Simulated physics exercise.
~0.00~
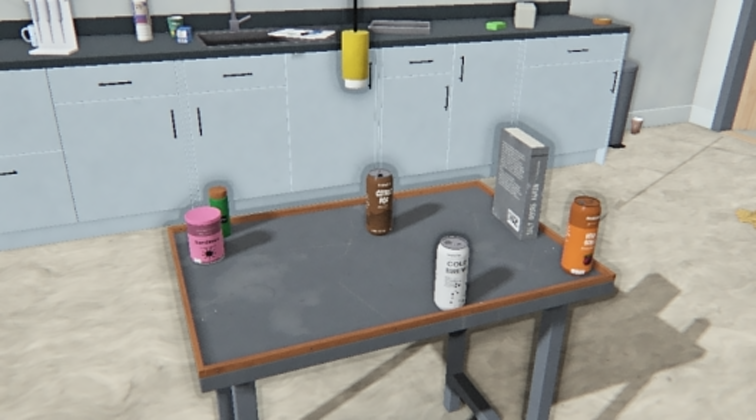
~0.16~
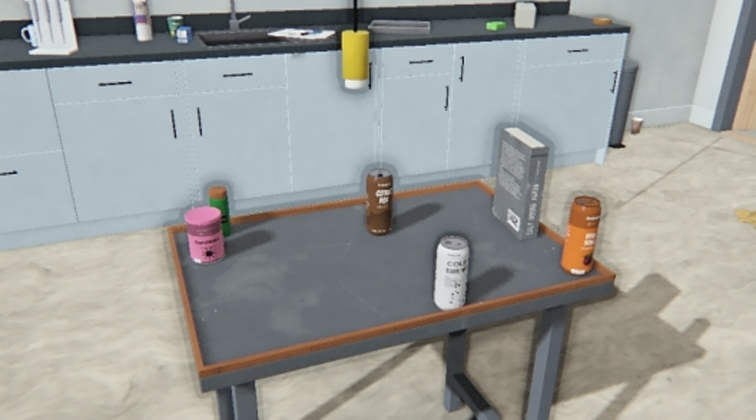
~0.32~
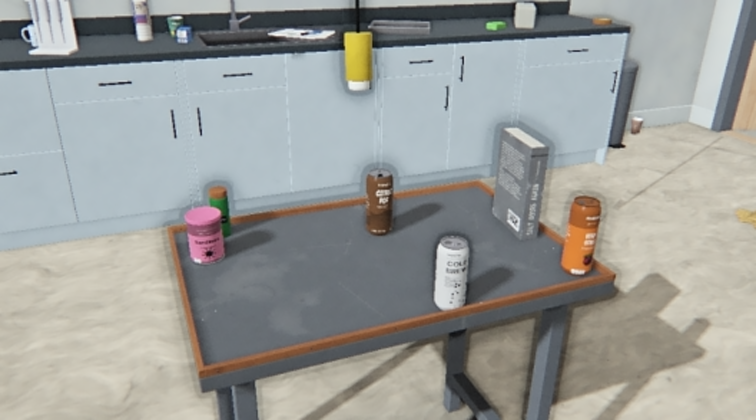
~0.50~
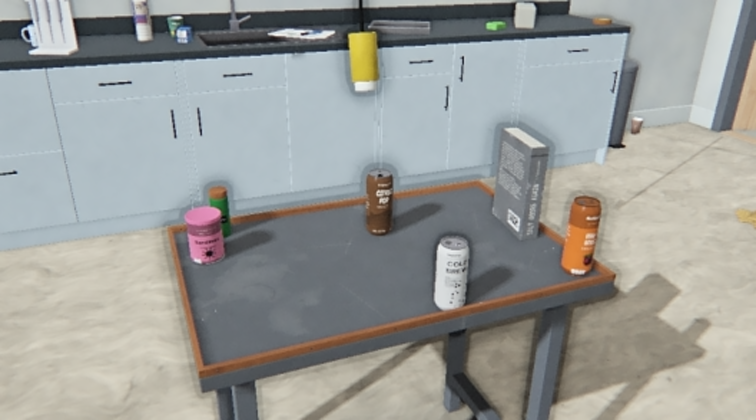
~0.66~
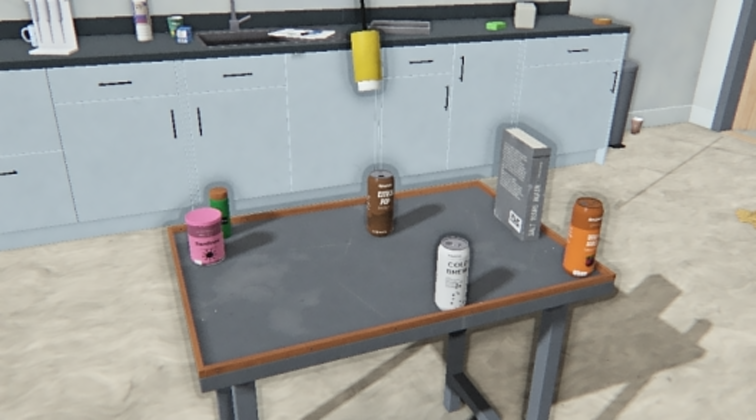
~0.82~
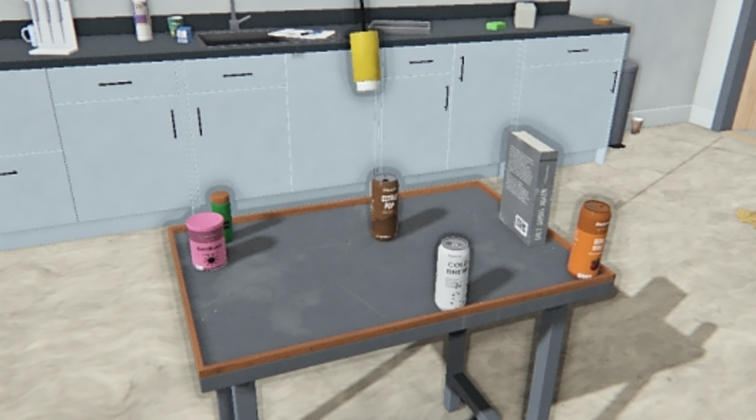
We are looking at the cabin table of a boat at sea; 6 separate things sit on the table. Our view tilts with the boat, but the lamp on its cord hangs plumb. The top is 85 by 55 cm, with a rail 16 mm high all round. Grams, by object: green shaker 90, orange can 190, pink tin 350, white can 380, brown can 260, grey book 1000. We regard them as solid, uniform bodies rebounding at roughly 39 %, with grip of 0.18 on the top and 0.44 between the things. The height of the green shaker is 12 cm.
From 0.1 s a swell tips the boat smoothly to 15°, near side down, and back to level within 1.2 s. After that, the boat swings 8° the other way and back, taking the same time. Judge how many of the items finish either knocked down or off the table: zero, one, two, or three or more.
Items affected: Not one.
Around 0.92 s, heel 11°, near side down; green shaker shifted 6 cm near (224, 222); orange can tipped 4° against what carries it near (589, 242); grey book shifted 6 cm.
Around 1.02 s, heel 7°, near side down; green shaker shifted 8 cm near (226, 226); orange can shifted 2 cm near (587, 241); grey book shifted 8 cm.
Around 1.12 s, heel 3°, near side down; green shaker shifted 10 cm near (227, 229); orange can shifted 2 cm near (588, 241); grey book shifted 10 cm.
Around 1.92 s, heel 7°, far side down; green shaker shifted 10 cm near (228, 231); orange can shifted 2 cm near (587, 241); grey book shifted 10 cm.
Finally (3.0 s), not toppled but over 5 cm from the start, green shaker, pink tin, brown can and grey book; the other 2 still in place (within 5 cm). Final places as that camera would see them, green shaker near (228, 230), orange can near (587, 241).
